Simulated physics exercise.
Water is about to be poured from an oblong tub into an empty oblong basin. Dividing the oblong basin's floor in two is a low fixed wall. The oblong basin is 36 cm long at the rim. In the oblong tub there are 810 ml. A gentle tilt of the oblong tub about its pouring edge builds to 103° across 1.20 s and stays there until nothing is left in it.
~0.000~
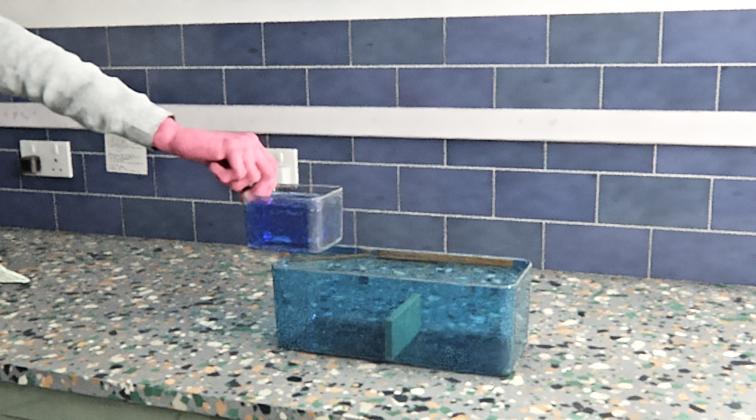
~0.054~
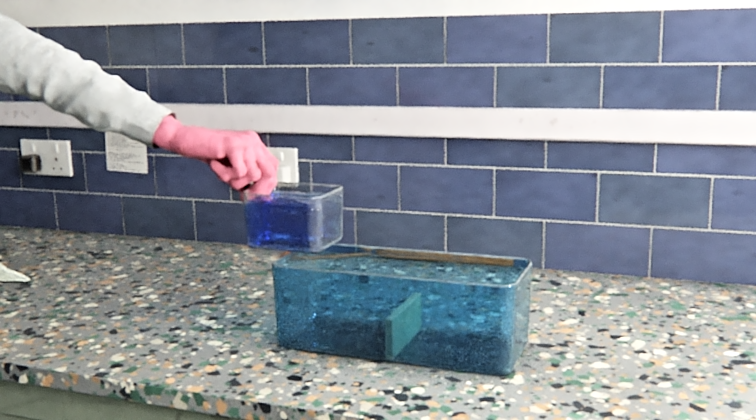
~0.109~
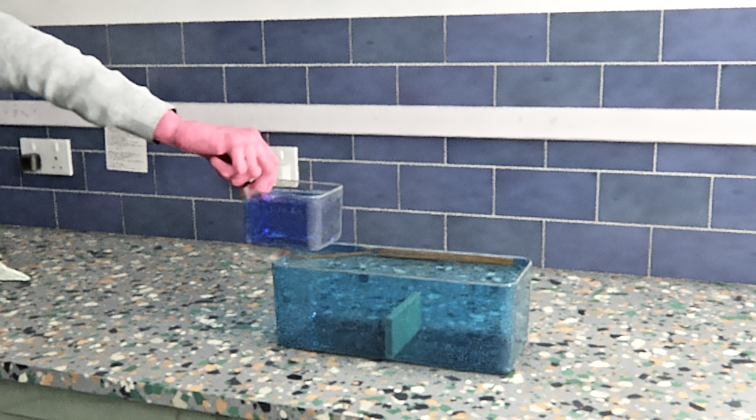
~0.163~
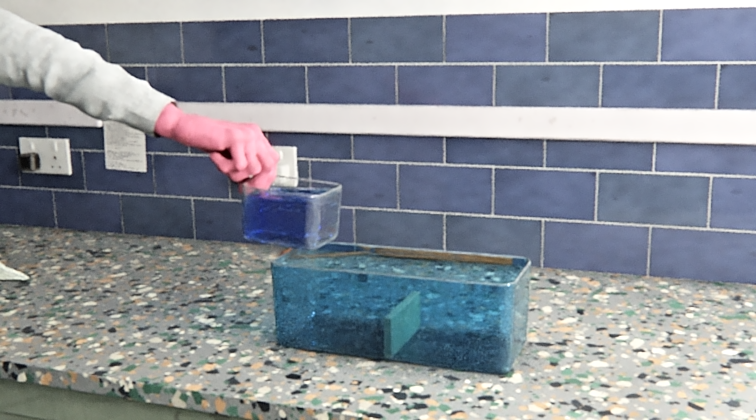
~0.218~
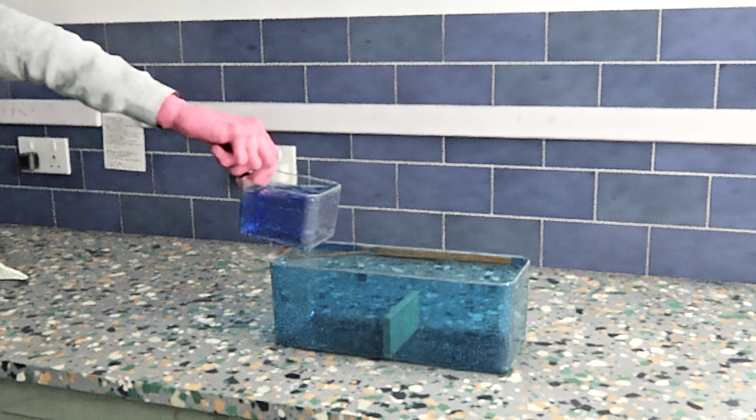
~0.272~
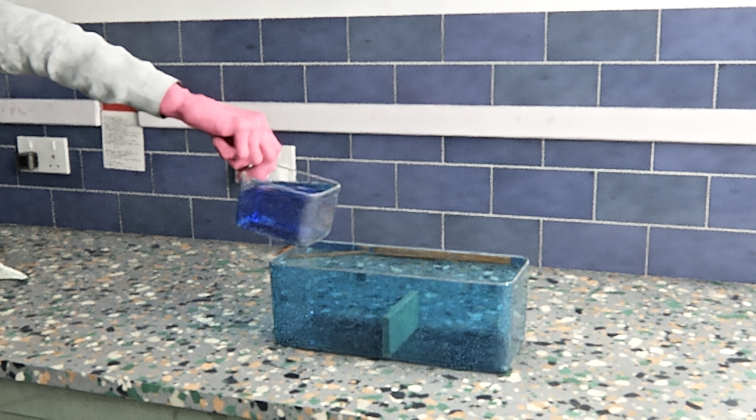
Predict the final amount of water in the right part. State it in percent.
The right part ends with roughly 34 per cent.
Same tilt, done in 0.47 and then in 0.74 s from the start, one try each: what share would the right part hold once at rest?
Respectively 55 and 55 %.
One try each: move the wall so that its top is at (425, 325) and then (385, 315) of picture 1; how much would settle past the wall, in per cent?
25 in a hundred, followed by 80 in a hundred.
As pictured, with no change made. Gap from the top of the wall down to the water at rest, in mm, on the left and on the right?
The left comes to roughly 38 mm and the right to roughly 46 mm.
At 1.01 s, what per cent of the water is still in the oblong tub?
Around 14 in a hundred is still there.
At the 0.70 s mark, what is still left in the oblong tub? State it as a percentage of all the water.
62 %.
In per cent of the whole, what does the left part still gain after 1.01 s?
I'd put it at some 22 percent.
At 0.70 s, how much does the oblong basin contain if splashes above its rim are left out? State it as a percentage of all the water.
Fraction in basin: Approx. 12%.
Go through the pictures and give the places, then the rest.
Tilt 0°; pouring edge (331, 194); surface from (260, 197) to (332, 201); the oblong basin's rim runs from (289, 255) to (523, 275); the wall's top is at (404, 307), in the first frame.
Tilt 1°; pouring edge (332, 193); surface from (260, 196) to (332, 200), in the second frame.
Tilt 2°; pouring edge (332, 193); surface from (260, 194) to (332, 197), in the third frame.
Tilt 5°; pouring edge (331, 192); surface from (258, 192) to (331, 195), in the fourth frame.
Tilt 8°; pouring edge (330, 192); surface from (257, 189) to (329, 193), in the fifth frame.
Tilt 13°; pouring edge (329, 191); surface from (255, 185) to (329, 189), in the sixth frame.
By 0.70 s the tilt is 65° and 62 per cent is still to pour, 11 is left of the wall and 0 right of it.
By 1.01 s the tilt is 97° and 13 per cent is still to pour, 42 is left of the wall and 32 right of it.
By 1.34 s the tilt is 103° and 1 per cent is still to pour, 62 is left of the wall and 34 right of it.
By 1.70 s the tilt is 103° and 0 per cent is still to pour, 65 is left of the wall and 34 right of it.
At rest 65 per cent lies left of the wall, 34 right of it and 1 outside.
